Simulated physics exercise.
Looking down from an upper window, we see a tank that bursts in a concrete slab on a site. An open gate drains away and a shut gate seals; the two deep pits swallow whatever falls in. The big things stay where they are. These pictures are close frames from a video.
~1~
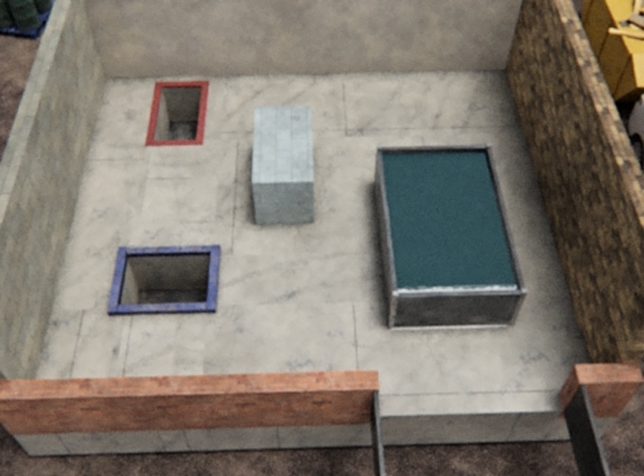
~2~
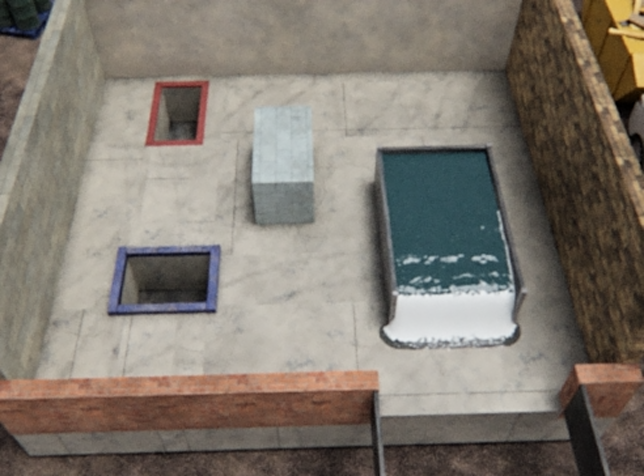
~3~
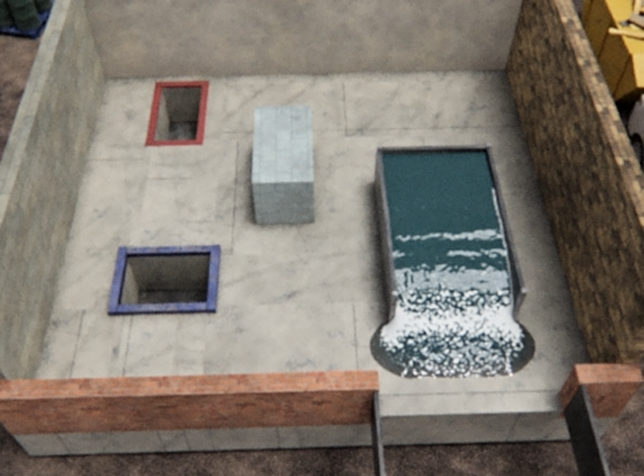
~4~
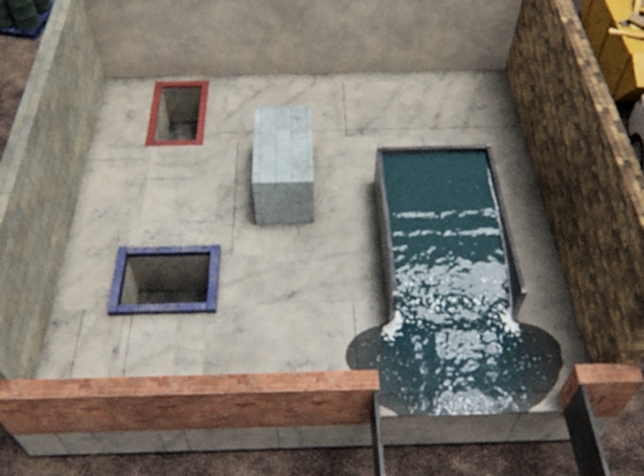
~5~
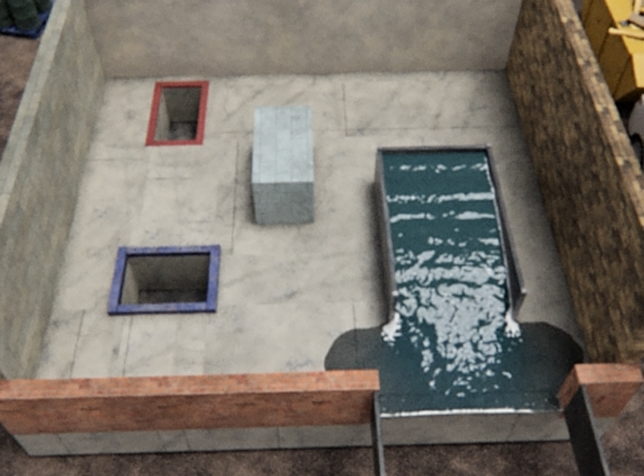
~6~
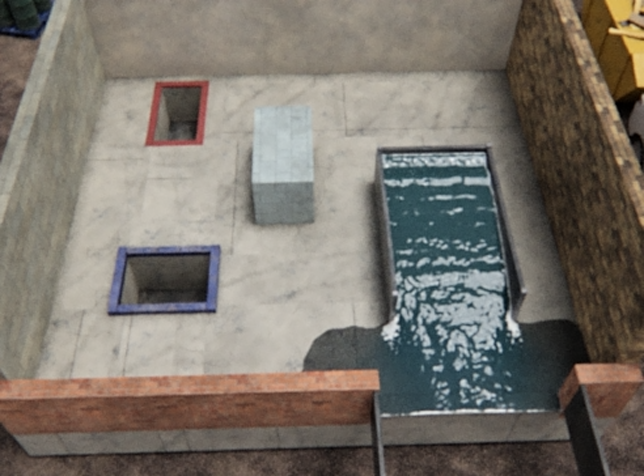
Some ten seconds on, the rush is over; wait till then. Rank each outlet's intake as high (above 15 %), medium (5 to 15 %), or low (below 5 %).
Intake: The gate is high; the blue pit is low; the red pit is low.
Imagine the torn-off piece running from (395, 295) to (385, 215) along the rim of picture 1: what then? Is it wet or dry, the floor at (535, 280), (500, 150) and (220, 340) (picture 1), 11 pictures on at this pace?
First point spared, second point spared, third point swamped.
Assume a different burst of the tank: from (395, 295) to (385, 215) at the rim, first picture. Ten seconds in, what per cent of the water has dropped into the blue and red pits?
Lab note - share by pit: Blue 15 %, red 25 %.
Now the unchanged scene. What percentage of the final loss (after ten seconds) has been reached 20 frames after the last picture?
My guess would be around 75 percent.
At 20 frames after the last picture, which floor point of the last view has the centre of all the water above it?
I'd point to (415, 291).
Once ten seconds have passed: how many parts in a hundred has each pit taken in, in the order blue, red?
Shares, in order: 0 % and 0 %.
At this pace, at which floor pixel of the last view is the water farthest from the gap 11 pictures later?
My guess is roughly (104, 405).
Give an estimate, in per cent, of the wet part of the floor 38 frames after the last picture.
It comes out near 35 percent.
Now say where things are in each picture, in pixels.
In the first frame, the open tank at (445, 218) is whole and still.
In the second frame, the front is at (384, 330), out from the gap at (453, 315).
In the third frame, the front is at (382, 358), out from the gap at (453, 316).
In the fourth frame, water pours out at (453, 317) and has run to a hidden place.
In the fifth frame, the front is at a hidden place, out from the gap at (452, 317).
In the sixth frame, the front is at a hidden place, out from the gap at (452, 317).
A moment on, water covers 10 % of the floor; the gate 21 %, the blue pit 0 %, the red pit 0 %.
Next, water covers 20 % of the floor; the gate 41 %, the blue pit 0 %, the red pit 0 %.
Then, water covers 30 % of the floor; the gate 61 %, the blue pit 0 %, the red pit 0 %.
Later, water covers 35 % of the floor; the gate 74 %, the blue pit 0 %, the red pit 0 %.
In the end, water covers 40 % of the floor; the gate 81 %, the blue pit 0 %, the red pit 0 %.
